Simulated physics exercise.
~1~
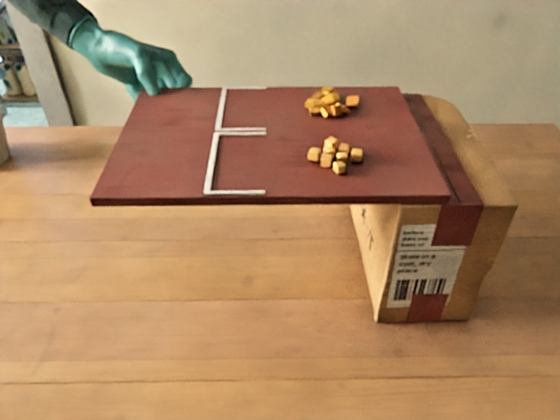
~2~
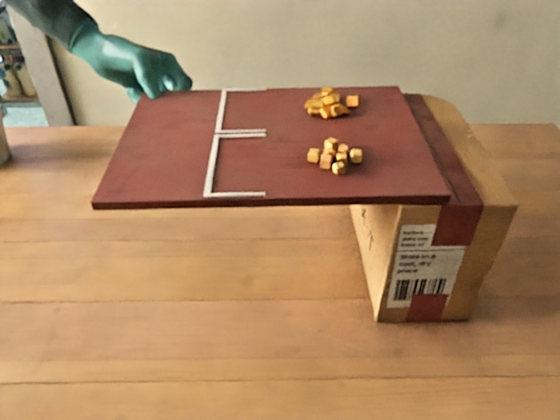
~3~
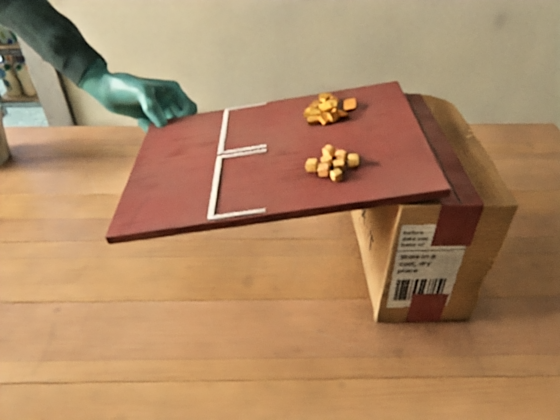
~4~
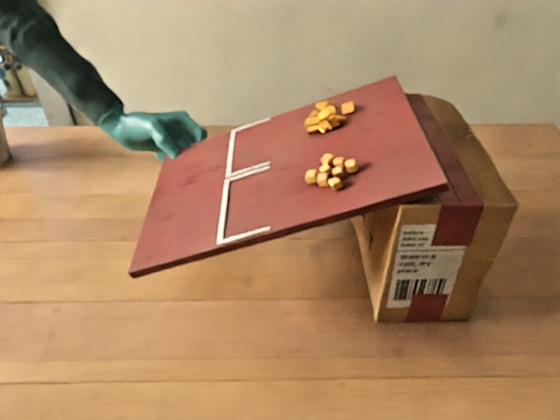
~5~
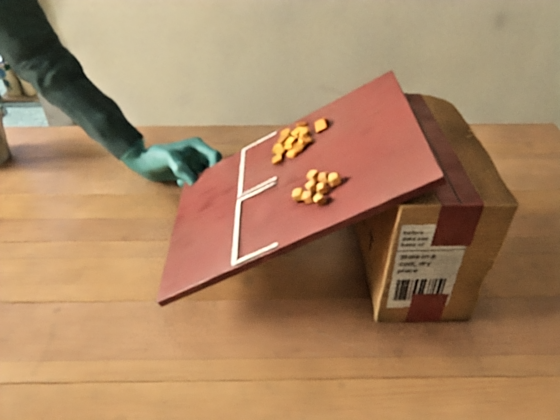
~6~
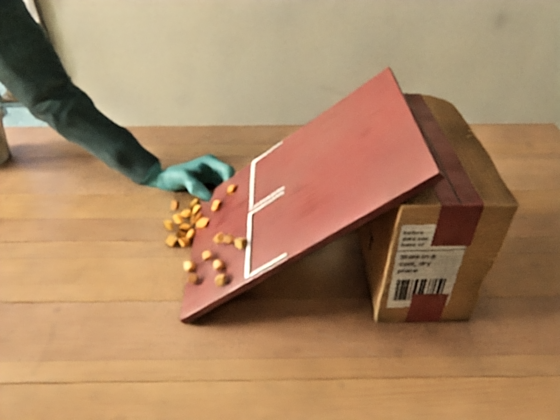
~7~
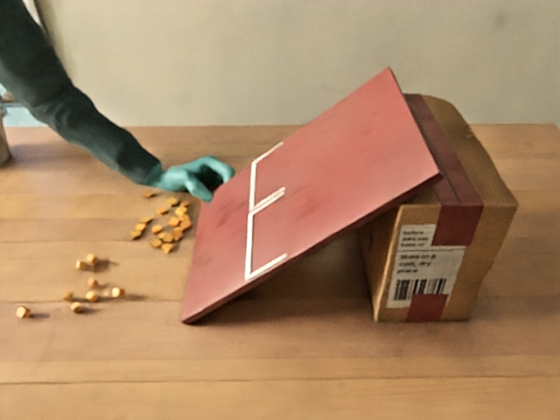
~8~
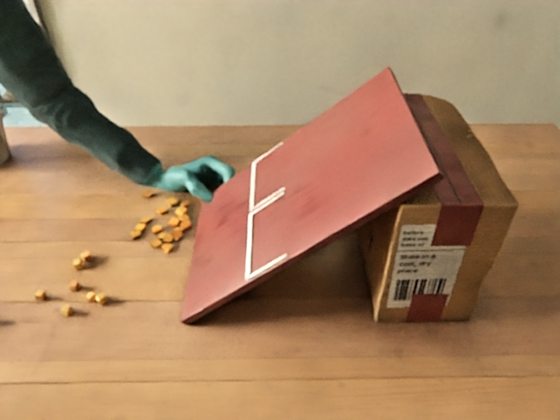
A gloved hand lowers a red board's left end, and two clusters slide onto the table.
